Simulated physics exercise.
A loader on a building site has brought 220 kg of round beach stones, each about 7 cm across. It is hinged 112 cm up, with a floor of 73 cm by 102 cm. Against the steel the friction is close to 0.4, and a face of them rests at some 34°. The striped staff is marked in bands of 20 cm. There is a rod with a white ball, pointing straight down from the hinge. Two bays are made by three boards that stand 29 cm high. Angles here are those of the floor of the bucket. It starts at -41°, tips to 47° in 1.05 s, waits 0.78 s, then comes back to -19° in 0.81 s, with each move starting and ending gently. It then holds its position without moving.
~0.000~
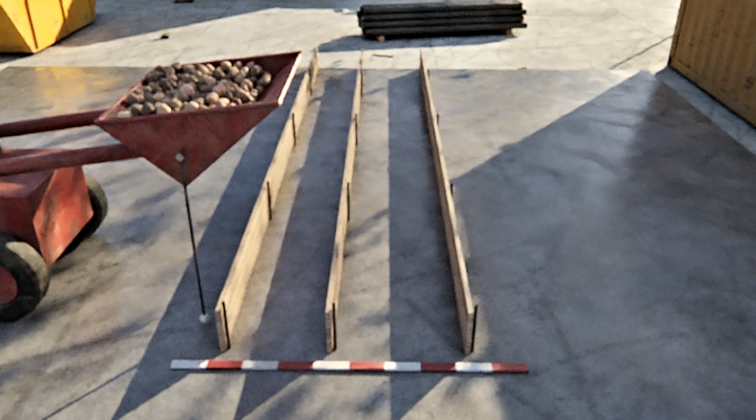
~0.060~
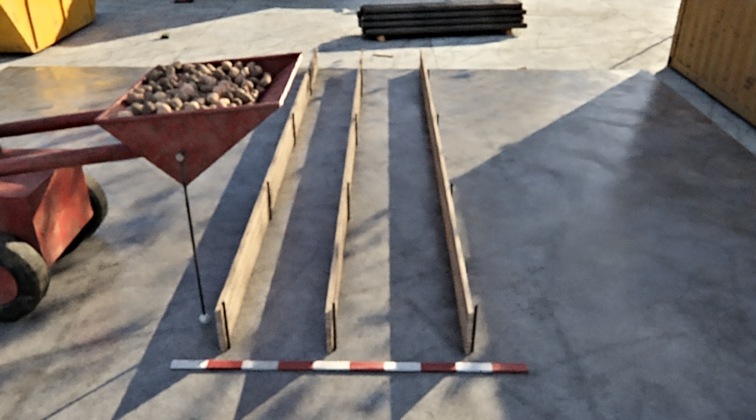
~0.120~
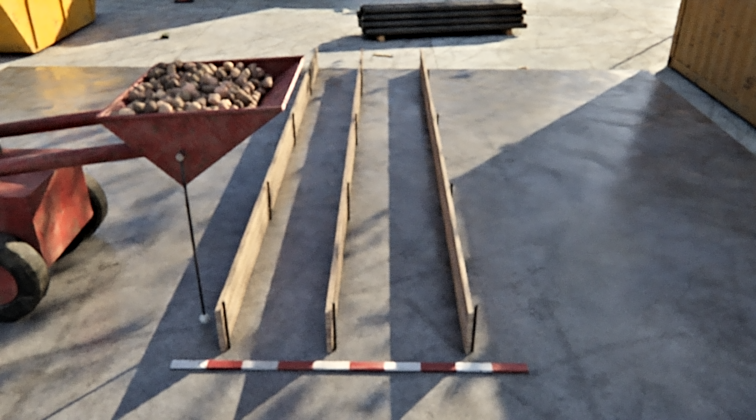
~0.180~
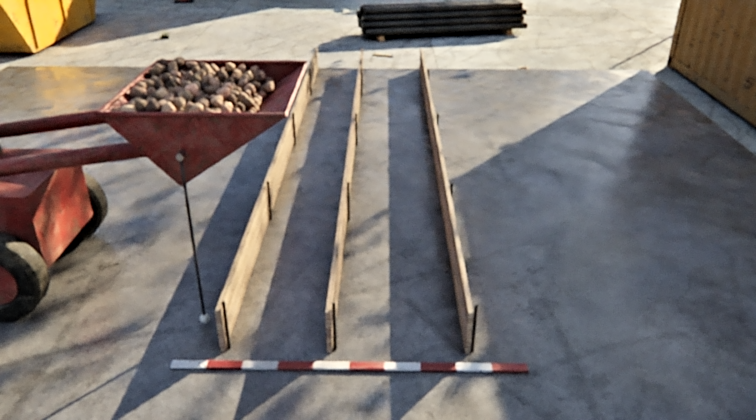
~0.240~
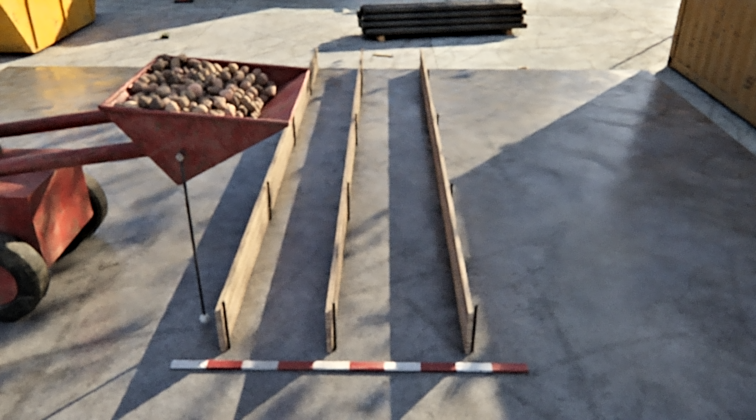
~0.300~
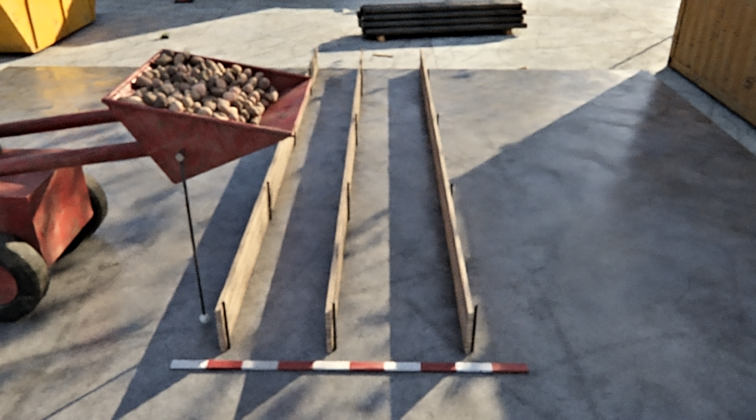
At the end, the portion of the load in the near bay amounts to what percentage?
It amounts to roughly 100 per cent.
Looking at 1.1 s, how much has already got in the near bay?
Close to 70 per cent at that time.
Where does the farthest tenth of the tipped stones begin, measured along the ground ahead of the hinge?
I'd put it at about 70 cm.
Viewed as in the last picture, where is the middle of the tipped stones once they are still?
Somewhere near pixel (303, 266).
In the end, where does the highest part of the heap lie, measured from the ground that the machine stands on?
Result: Near 32 cm above the ground.
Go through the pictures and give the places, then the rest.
Lip at (279, 103), floor tilted -41°, highest stones at (218, 73), in the first frame.
Lip at (280, 105), floor tilted -40°, highest stones at (211, 74); the stones move at 0.1 m/s on average, in the second frame.
The bucket is at -38°, its lip at (282, 109); the top of the load is at (206, 72); the stones move at 0.1 m/s on average, in the third frame.
The bucket is at -34°, its lip at (286, 116); the top of the load is at (175, 69); the stones move at 0.2 m/s on average, in the fourth frame.
The bucket is at -29°, its lip at (289, 124); the top of the load is at (167, 67); the stones move at 0.3 m/s on average, in the fifth frame.
Lip at (293, 135), floor tilted -24°, highest stones at (170, 62); the stones move at 0.3 m/s on average, in the sixth frame.
After 0.8 s the floor is at 34°; 99 % in the bucket, 1 % in the near bay; the foremost stones are at (284, 191).
After 1.1 s the floor is at 47°; 31 % in the bucket, 69 % in the near bay; the foremost stones are at (334, 256).
After 3.1 s the floor is at -19°; 0 % in the bucket, 98 % in the near bay, 2 % in the far bay; the foremost stones are at (430, 284).
After 5.5 s the floor is at -19°; 0 % in the bucket, 98 % in the near bay, 2 % in the far bay; the foremost stones are at (430, 284).
